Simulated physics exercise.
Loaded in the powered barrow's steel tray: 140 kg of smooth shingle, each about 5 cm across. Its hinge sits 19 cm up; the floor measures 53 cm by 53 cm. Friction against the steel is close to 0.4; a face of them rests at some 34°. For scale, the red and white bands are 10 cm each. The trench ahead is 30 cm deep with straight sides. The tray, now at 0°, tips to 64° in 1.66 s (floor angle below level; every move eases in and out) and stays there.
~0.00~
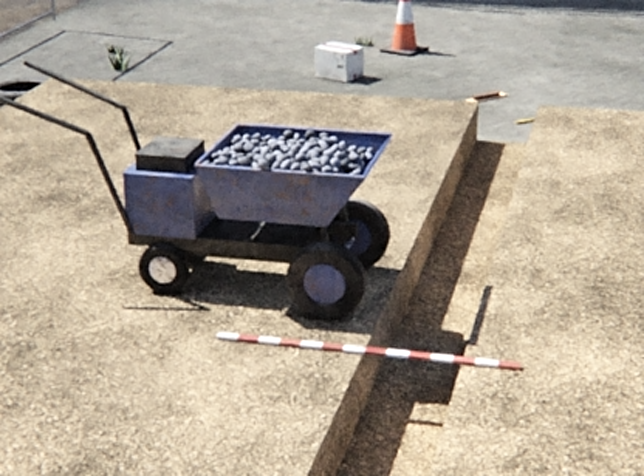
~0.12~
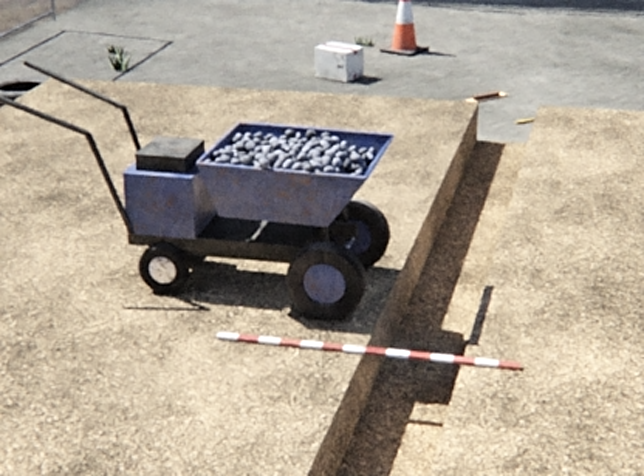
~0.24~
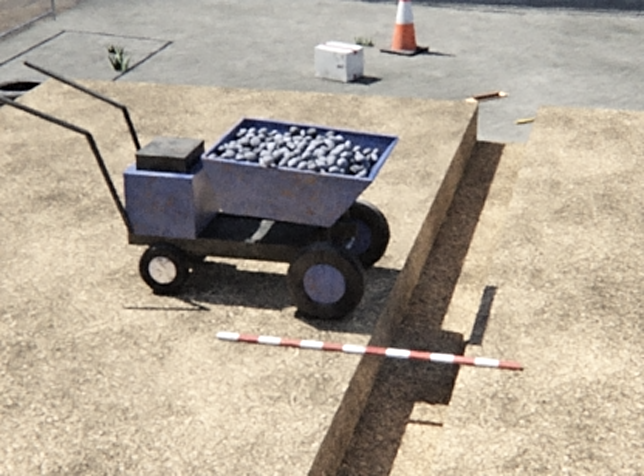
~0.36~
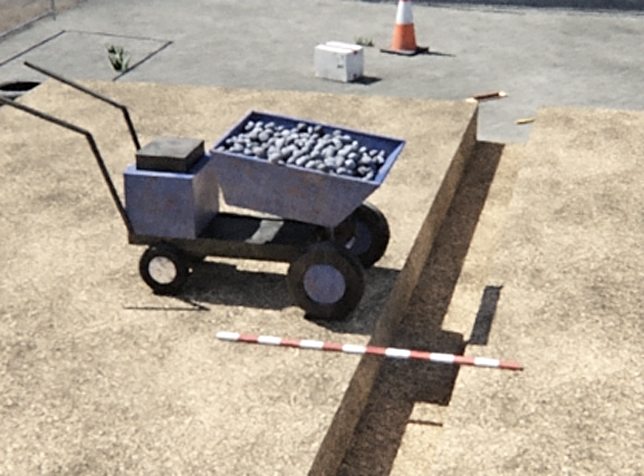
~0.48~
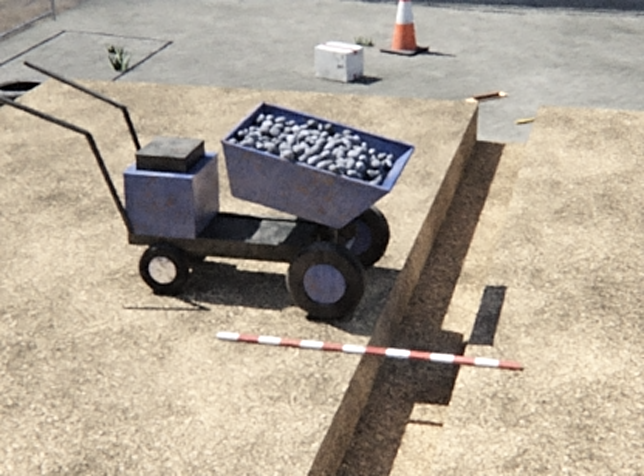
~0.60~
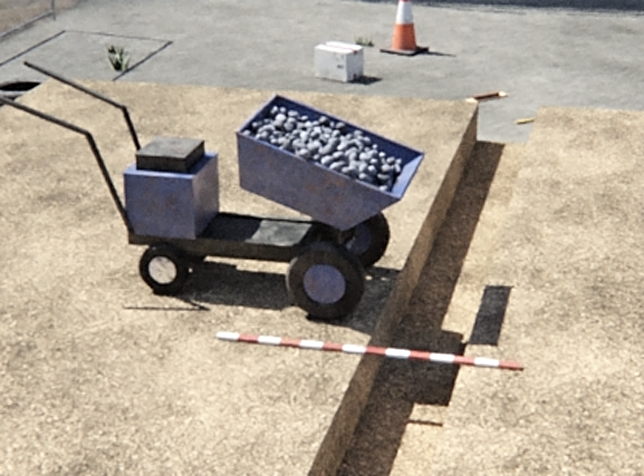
At the start, a blue powered barrow loaded with rounded grey stones stands beside a straight-sided trench, its tray level. The tray then begins tilting toward the right, its rear end rising off the dark chassis. By the end it slopes clearly down toward the trench, the stones still inside.
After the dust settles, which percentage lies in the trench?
About 51 per cent.
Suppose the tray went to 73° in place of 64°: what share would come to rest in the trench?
In that case some 40 per cent.
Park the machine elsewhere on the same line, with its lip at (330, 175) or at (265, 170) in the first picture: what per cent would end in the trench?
First some 80, then 85 per cent.
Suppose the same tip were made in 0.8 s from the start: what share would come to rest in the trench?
In that case some 40 per cent.
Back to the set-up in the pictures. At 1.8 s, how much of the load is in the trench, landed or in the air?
Some 10 per cent.
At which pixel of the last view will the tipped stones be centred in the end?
Around (475, 300).
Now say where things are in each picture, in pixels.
In the first frame, the tray is at 0°, its lip at (365, 178); the top of the load is at (303, 146).
In the second frame, lip at (366, 179), floor tilted 1°, highest stones at (285, 145); the stones move at 0.1 m/s on average.
In the third frame, the tray is at 4°, its lip at (372, 181); the top of the load is at (274, 141); the stones move at 0.3 m/s on average.
In the fourth frame, lip at (380, 186), floor tilted 8°, highest stones at (263, 133); the stones move at 0.4 m/s on average.
In the fifth frame, the tray is at 13°, its lip at (390, 192); the top of the load is at (267, 127); the stones move at 0.4 m/s on average.
In the sixth frame, lip at (400, 200), floor tilted 19°, highest stones at (280, 119); the stones move at 0.5 m/s on average.
After 1.2 s the floor is at 54°; 98 % in the tray, 2 % in the trench; the foremost stones are at (470, 248).
After 1.8 s the floor is at 64°; 52 % in the tray, 9 % in the trench, 38 % past the trench; the foremost stones are at (591, 316).
After 2.1 s the floor is at 64°; 31 % in the tray, 18 % in the trench, 52 % past the trench; the foremost stones are past the picture's edge.
After 4.1 s the floor is at 64°; 0 % in the tray, 51 % in the trench, 49 % past the trench; the foremost stones are past the picture's edge.
